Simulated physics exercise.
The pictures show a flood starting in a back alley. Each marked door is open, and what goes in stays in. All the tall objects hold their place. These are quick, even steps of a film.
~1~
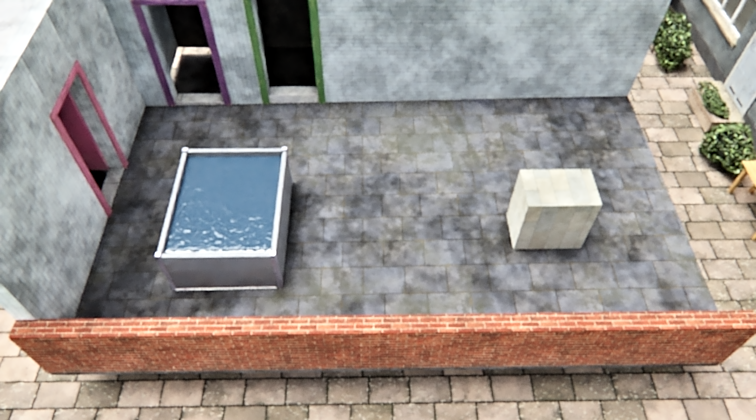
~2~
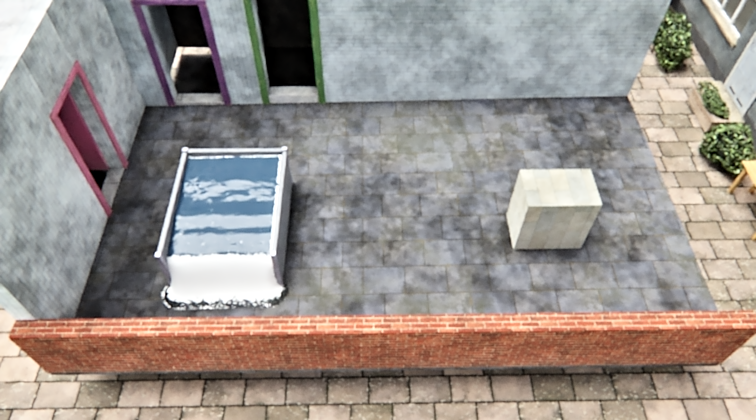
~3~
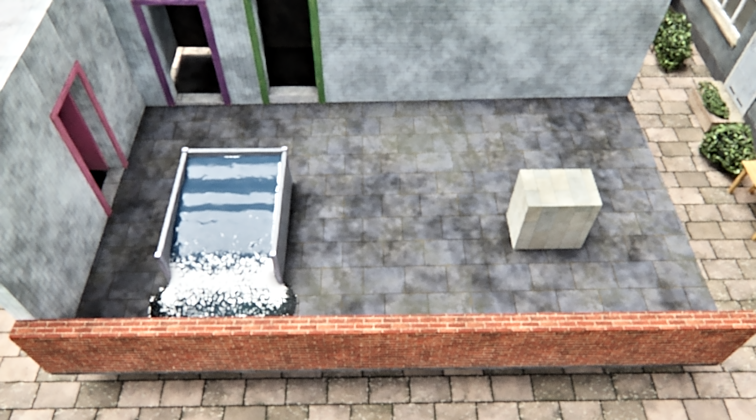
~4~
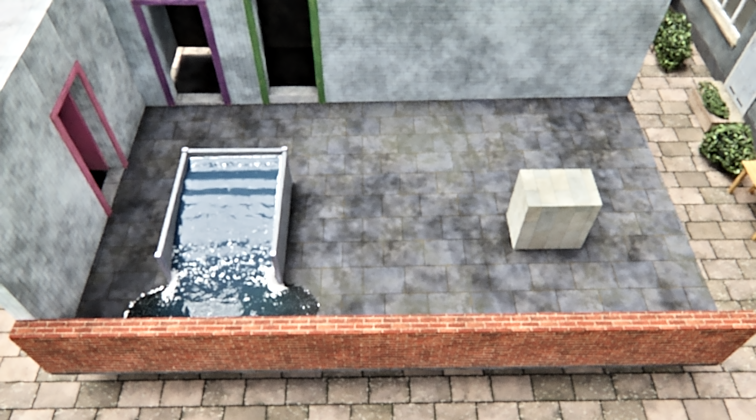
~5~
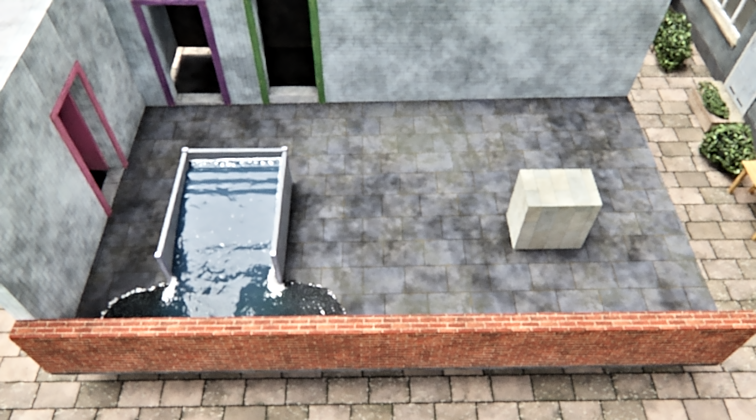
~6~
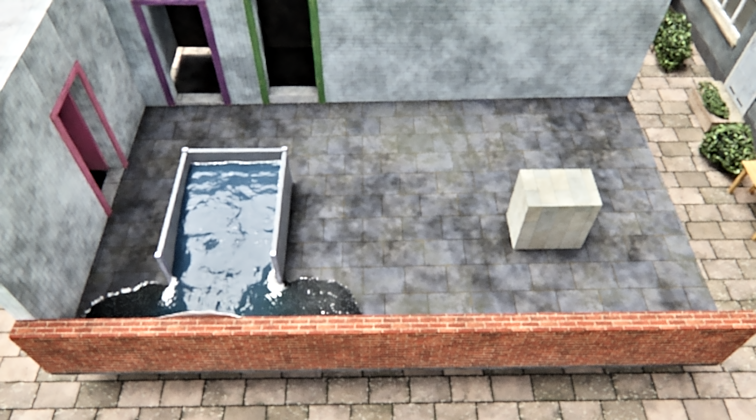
Water pouring from the open front of a tank, foaming white, then spreading darkly across paving behind a low brick wall.
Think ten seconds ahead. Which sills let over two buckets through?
One by one: The green door holds within the limit; the pink door floods; the purple door floods.
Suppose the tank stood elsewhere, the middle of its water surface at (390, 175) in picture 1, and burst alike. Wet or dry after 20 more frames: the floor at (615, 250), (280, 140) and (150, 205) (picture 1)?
One after the other: Covered, not flooded, flooded.
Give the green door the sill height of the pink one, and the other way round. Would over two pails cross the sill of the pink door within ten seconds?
One by one: Pink door keeps below it.
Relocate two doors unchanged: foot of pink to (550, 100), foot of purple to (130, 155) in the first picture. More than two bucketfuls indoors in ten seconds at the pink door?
One by one: The pink door lets less in.
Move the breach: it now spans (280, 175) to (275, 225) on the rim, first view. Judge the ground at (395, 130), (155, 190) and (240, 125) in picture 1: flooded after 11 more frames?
As listed: Covered, free of water, dry.
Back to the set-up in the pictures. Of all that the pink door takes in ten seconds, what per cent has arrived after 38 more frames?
Roughly 30 per cent.
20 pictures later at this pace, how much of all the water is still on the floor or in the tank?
Near 96 in a hundred.
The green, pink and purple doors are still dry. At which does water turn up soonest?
I say the one in pink.
A moment on, water covers 15 % of the floor; the green door not reached, the pink door not reached, the purple door not reached.
Next, water covers 35 % of the floor; the green door not reached, the pink door wet at the sill, nothing in, the purple door not reached.
Then, water covers 60 % of the floor; the green door wet at the sill, nothing in, the pink door under two buckets in, the purple door over two buckets in.
Later, water covers 75 % of the floor; the green door wet at the sill, nothing in, the pink door under two buckets in, the purple door far over two buckets in.
In the end, water covers 75 % of the floor; the green door wet at the sill, nothing in, the pink door over two buckets in, the purple door far over two buckets in.
